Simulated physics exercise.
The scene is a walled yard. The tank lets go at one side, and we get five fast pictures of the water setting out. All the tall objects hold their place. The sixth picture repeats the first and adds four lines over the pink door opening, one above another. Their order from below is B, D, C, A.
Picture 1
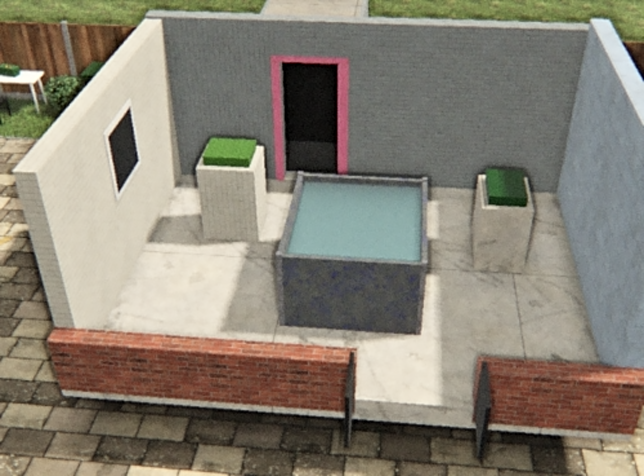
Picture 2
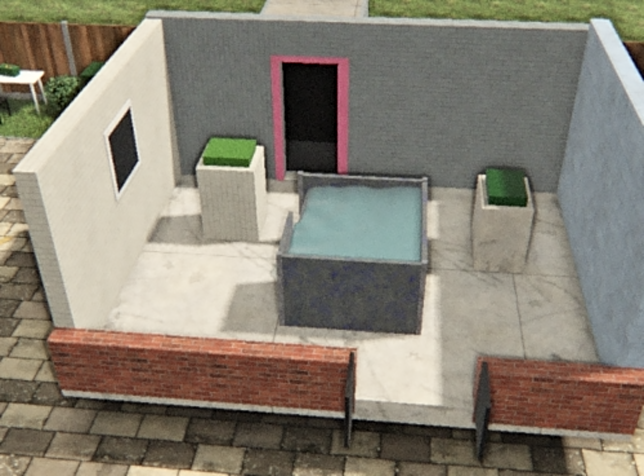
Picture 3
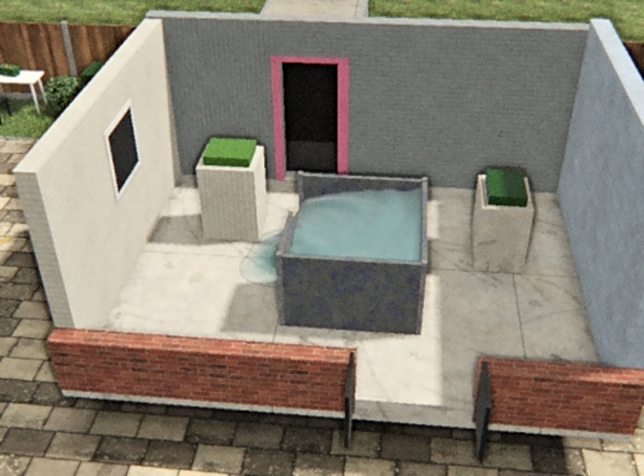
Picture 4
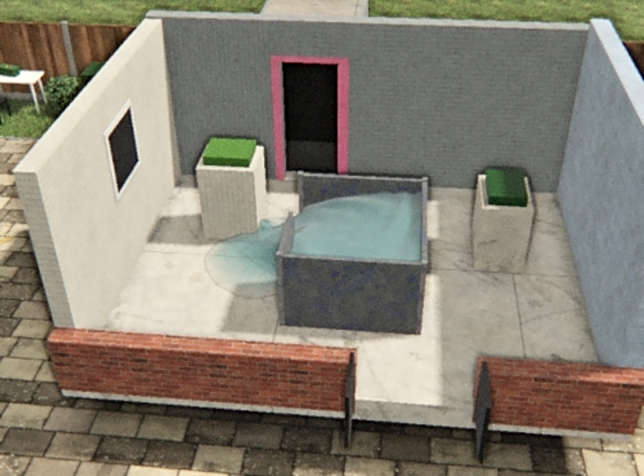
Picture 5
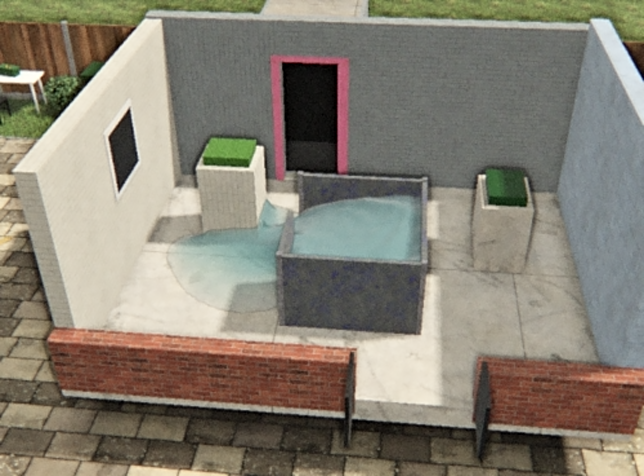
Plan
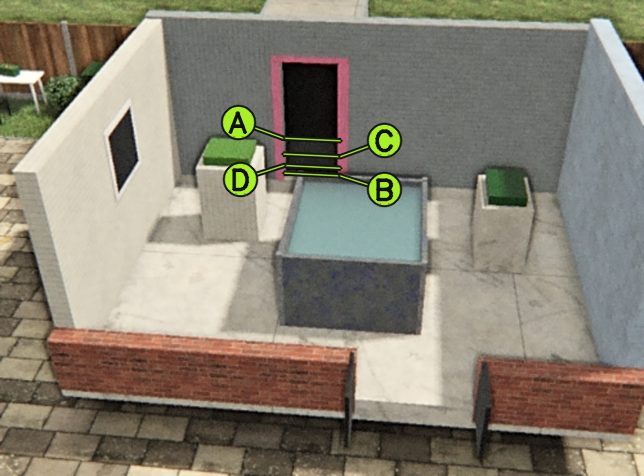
A walled yard holds a tank whose water sloshes, then pours out leftward across the pale ground.
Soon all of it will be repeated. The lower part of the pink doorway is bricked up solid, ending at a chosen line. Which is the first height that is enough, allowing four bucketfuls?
That is line D.
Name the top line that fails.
It is B.
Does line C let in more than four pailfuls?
No, that is safe.
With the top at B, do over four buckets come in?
Yes, that goes wrong.
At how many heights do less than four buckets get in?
Three of the four.
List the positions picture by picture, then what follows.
The first picture shows water in the tank at rest, its middle at (357, 220); foot of the pink doorway at (312, 181); open gate at (418, 349).
In the second picture, water covers 1 % of the ground, its front hidden from here.
The third picture shows front seen at (248, 271), 3 % of the ground wet.
The fourth picture shows front seen at (211, 263), 7 % of the ground wet.
The fifth picture shows front seen at (175, 245), 12 % of the ground wet.
On the marked copy, A at (311, 139); B at (312, 174); C at (311, 155); D at (312, 166); from the bottom up B, D, C, A.
If A is chosen, nothing gets over.
If B is chosen, about 12 bucketfuls get in.
If C is chosen, nothing gets over.
If D is chosen, a splash gets over, under a bucket.
